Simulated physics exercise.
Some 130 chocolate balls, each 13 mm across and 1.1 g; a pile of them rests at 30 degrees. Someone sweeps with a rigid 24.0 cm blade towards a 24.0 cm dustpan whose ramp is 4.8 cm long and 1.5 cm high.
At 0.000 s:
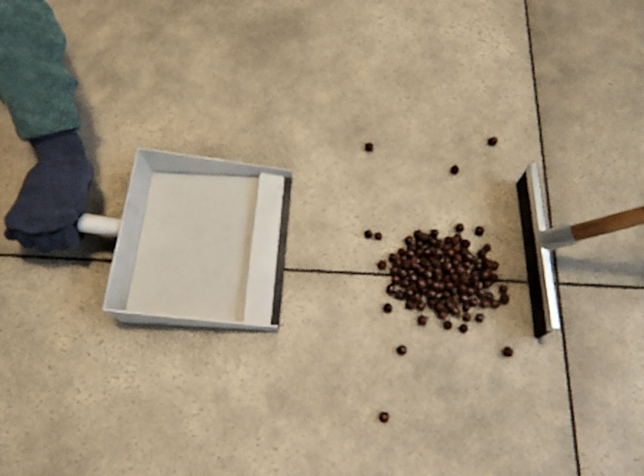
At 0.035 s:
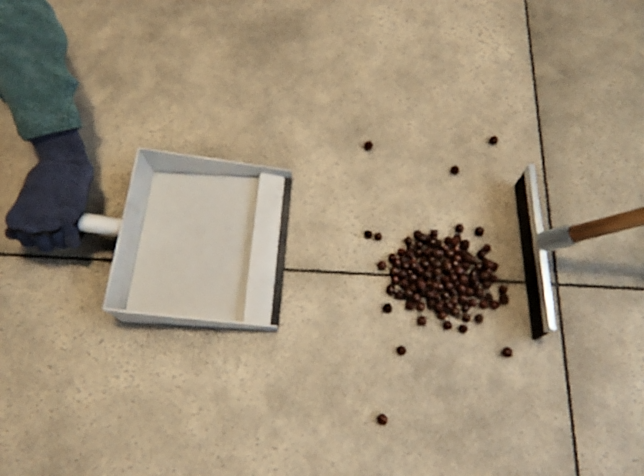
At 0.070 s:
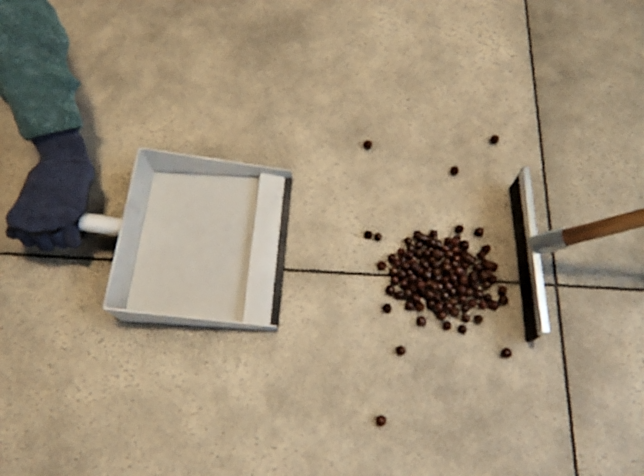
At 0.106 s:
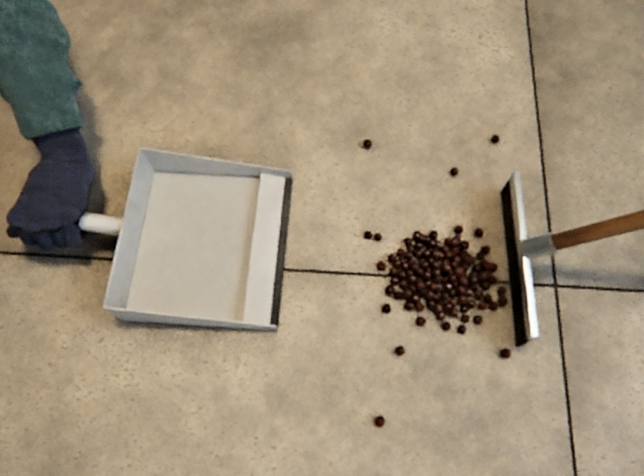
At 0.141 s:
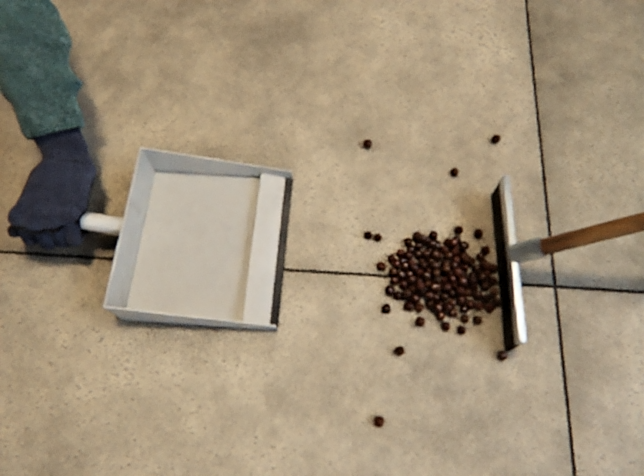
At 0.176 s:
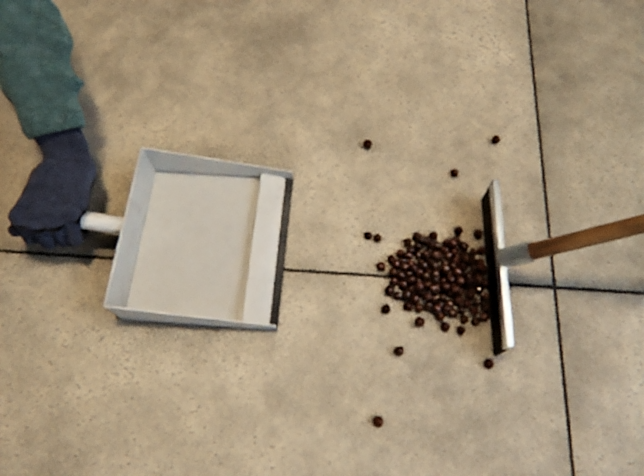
A heap of small, round, dark brown balls lies right of centre on a tan stone-like floor crossed by dark seams, with several strays around it, seen from above. At left, a dark-gloved hand below a green sleeve holds a pale grey dustpan, while at right a wooden-handled blade slides left and slightly downward. It presses into the heap's right edge, nudging the nearest balls, while the pan and view stay still.
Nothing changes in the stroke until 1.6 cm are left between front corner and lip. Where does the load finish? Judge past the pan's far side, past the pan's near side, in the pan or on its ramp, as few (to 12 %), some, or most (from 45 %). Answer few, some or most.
Far side few, near side some, pan some.
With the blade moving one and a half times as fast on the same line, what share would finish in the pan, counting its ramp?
It would be near 30 per cent.
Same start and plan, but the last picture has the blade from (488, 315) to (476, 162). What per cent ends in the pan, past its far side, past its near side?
Pan 40, far 10, near 15.
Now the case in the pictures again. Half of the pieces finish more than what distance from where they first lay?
Roughly 26 cm.
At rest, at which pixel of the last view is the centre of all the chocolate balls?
At about (275, 286).
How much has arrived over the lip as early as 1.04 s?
Some 30 per cent.
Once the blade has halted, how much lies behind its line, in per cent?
Roughly 25 per cent.
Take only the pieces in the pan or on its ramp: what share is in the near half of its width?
Some 90 per cent.
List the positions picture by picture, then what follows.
The first frame shows blade from (552, 327) to (531, 169), moved 0.0 cm, 0 of the pieces shifted so far; middle of the pieces at (440, 268); pan at (199, 246).
The second frame shows blade from (549, 329) to (529, 170), moved 0.3 cm, 1 of the pieces shifted so far; middle of the pieces at (439, 269).
The third frame shows blade from (542, 331) to (523, 173), moved 1.1 cm, 3 of the pieces shifted so far; middle of the pieces at (439, 269).
The fourth frame shows blade from (531, 336) to (514, 177), moved 2.6 cm, 3 of the pieces shifted so far; middle of the pieces at (438, 270).
The fifth frame shows blade from (520, 341) to (504, 181), moved 4.2 cm, 7 of the pieces shifted so far; middle of the pieces at (438, 270).
The sixth frame shows blade from (507, 346) to (493, 186), moved 5.9 cm, 27 of the pieces shifted so far; middle of the pieces at (438, 271); pan at (200, 245). Its pace works out near 0.46 m/s, heading 24 degrees towards the viewer's side.
Then, at 0.50 s, middle of the blade 16 cm from the lip; 0 % over the lip, far side 0 %, near side 20 %.
Then, at 0.71 s, middle of the blade 7 cm from the lip; 0 % over the lip, far side 5 %, near side 30 %.
Then, at 1.04 s, middle of the blade 2 cm from the lip; 30 % over the lip, far side 5 %, near side 30 %.
By 1.6 s all is still; far side 5 %, near side 30 %, pan 25 %, in front of the lip or behind the blade 40 %.
